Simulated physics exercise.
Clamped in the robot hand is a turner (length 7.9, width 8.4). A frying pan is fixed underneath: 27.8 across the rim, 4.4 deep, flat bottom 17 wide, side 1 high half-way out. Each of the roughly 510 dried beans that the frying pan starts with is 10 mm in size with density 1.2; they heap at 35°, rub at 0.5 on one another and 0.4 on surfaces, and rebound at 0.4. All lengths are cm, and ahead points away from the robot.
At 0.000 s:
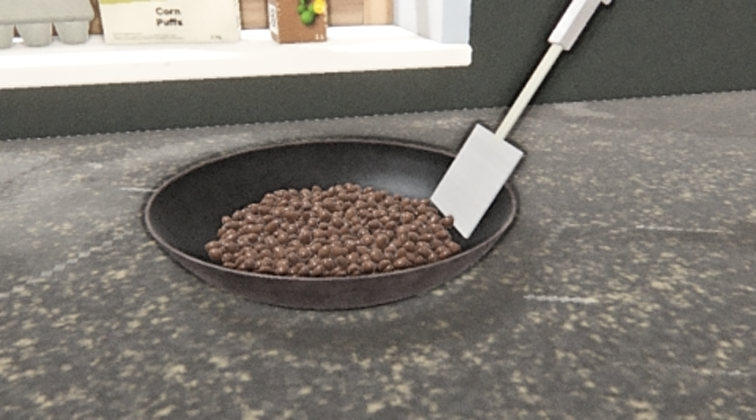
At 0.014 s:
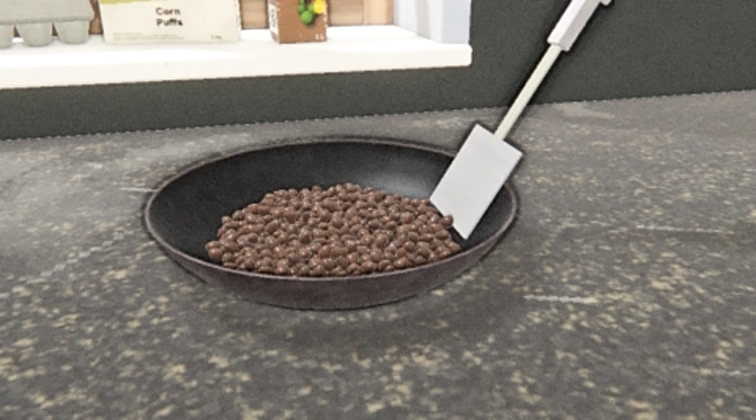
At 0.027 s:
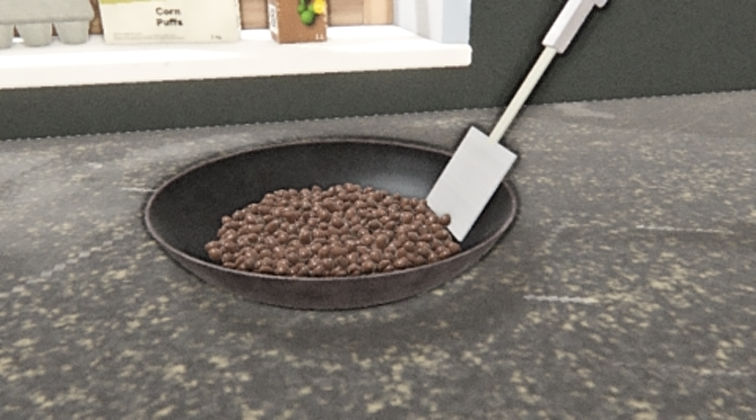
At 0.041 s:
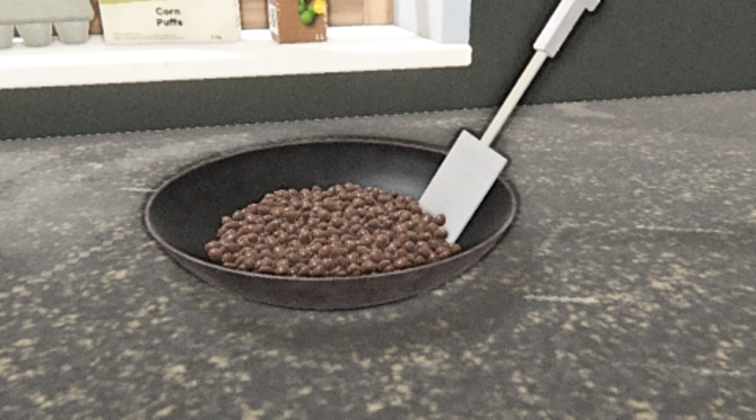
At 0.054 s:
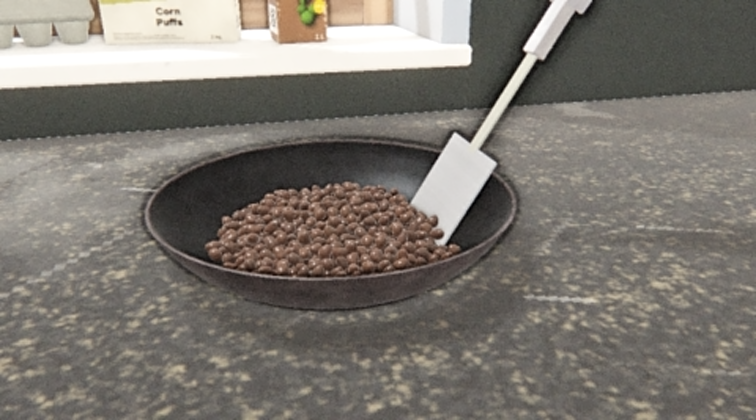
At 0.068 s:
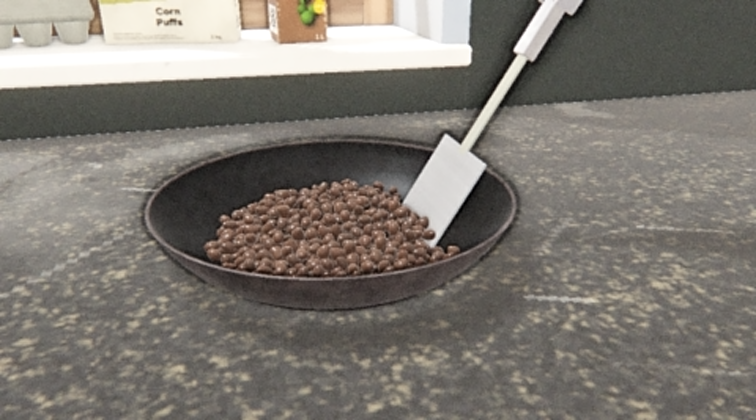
A black frying pan holding a heap of small, round brown puffs sits on a speckled dark grey countertop, seen from slightly above at close range. Behind it, a white shelf holds a grey egg carton, a corn puffs box and a brown carton, while a pale turner leans in from the upper right. The turner slides slowly left into the heap's right edge, nudging nearby puffs slightly, while the camera stays still.
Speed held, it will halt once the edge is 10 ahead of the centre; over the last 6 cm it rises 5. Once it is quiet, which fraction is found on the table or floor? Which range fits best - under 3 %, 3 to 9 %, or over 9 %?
The range that fits: 3 to 9 %.
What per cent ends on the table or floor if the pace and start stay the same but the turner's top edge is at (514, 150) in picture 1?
Around 10 percent ends up on the table or floor.
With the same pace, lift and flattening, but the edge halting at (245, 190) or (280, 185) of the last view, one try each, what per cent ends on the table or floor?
About 0 and 0 per cent.
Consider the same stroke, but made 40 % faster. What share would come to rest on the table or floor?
It would be roughly 15 percent.
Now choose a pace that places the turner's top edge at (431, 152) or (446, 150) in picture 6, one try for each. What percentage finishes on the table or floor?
Estimates: Near 25 %, near 15 %.
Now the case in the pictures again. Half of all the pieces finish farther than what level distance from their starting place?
The answer is about 5 cm.
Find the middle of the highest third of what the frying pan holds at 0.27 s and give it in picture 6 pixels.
Roughly pixel (219, 222).
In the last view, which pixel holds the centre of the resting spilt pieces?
(11, 267) or thereabouts.
After 0.17 s, sloping 58°, highest piece 4 above the table; 508 in the frying pan.
After 0.27 s, sloping 58°, highest piece 5 above the table; 508 in the frying pan.
After 0.52 s, sloping 58°, highest piece 11 above the table; 479 in the frying pan, 24 on the table or floor, 5 on the blade or in flight.
After 1.57 s, sloping 58°, highest piece 5 above the table; 479 in the frying pan, 29 on the table or floor.
In the end, 479 in the frying pan, 29 on the table or floor. That is 6 % on the table or floor.
